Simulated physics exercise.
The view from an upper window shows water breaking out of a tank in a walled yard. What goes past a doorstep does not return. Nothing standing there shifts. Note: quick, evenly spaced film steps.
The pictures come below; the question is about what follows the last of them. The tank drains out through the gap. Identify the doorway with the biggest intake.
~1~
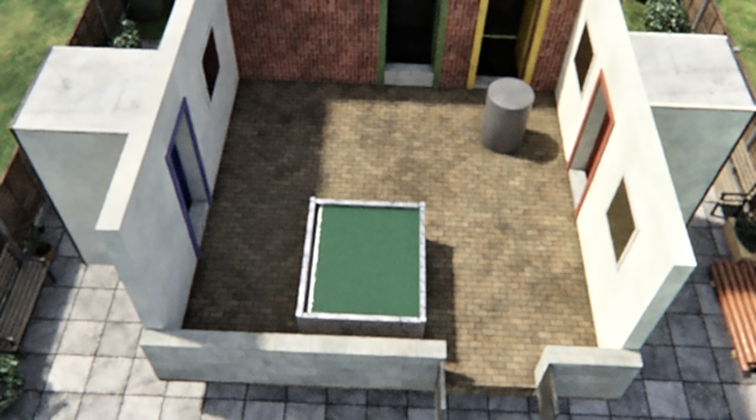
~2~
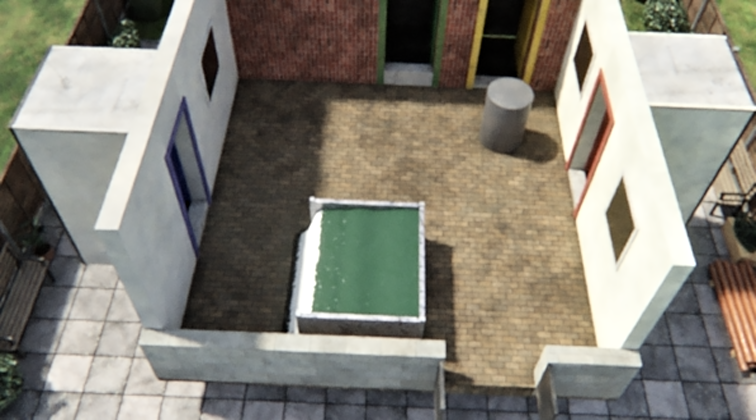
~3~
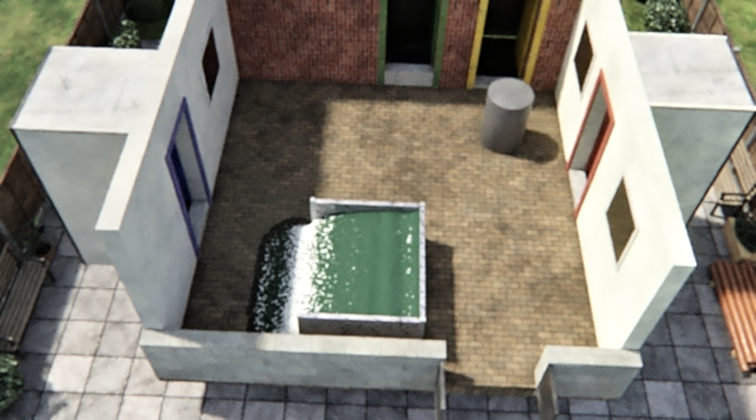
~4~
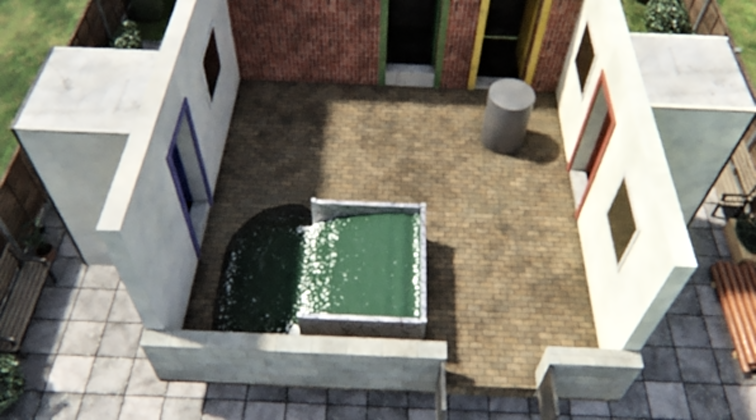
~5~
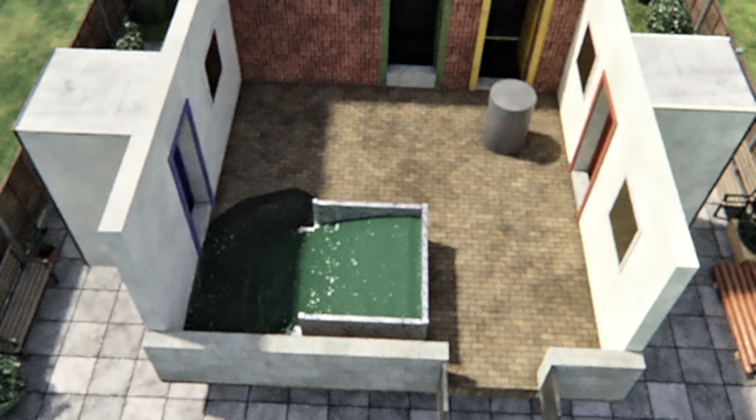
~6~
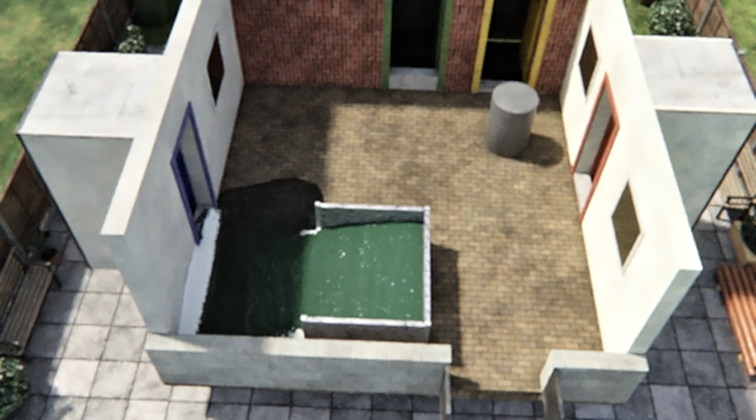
The blue doorway.
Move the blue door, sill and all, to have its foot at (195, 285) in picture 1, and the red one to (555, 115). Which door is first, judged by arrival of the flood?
The answer is the door marked blue.
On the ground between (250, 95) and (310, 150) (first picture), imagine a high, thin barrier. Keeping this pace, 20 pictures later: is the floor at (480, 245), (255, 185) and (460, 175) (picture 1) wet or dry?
Going through them in order, I get high and dry, inundated and high and dry.
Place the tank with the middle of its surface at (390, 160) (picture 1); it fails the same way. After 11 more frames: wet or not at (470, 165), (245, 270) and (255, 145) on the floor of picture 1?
Log, spots in order: Unwetted / taken by the flood / taken by the flood.
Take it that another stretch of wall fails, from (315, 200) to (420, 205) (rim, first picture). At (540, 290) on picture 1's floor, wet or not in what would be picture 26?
There: No water.
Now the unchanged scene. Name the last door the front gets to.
It's the red door.
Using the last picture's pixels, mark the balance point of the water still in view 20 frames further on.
I reckon somewhere around (305, 226).
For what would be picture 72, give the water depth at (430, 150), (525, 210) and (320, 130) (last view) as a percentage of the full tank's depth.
I'd say close to 6, 8 and 8 percent.
A moment on, water covers 20 % of the floor; green door not reached, yellow door not reached, blue door some in, red door not reached.
Next, water covers 30 % of the floor; green door not reached, yellow door not reached, blue door a lot in, red door not reached.
Then, water covers 55 % of the floor; green door wet at the sill, nothing in, yellow door not reached, blue door a lot in, red door not reached.
Later, water covers 75 % of the floor; green door wet at the sill, nothing in, yellow door wet at the sill, nothing in, blue door a lot in, red door wet at the sill, nothing in.
In the end, water covers 95 % of the floor; green door wet at the sill, nothing in, yellow door a trickle in, blue door a lot in, red door wet at the sill, nothing in; the blue door has let in the most.
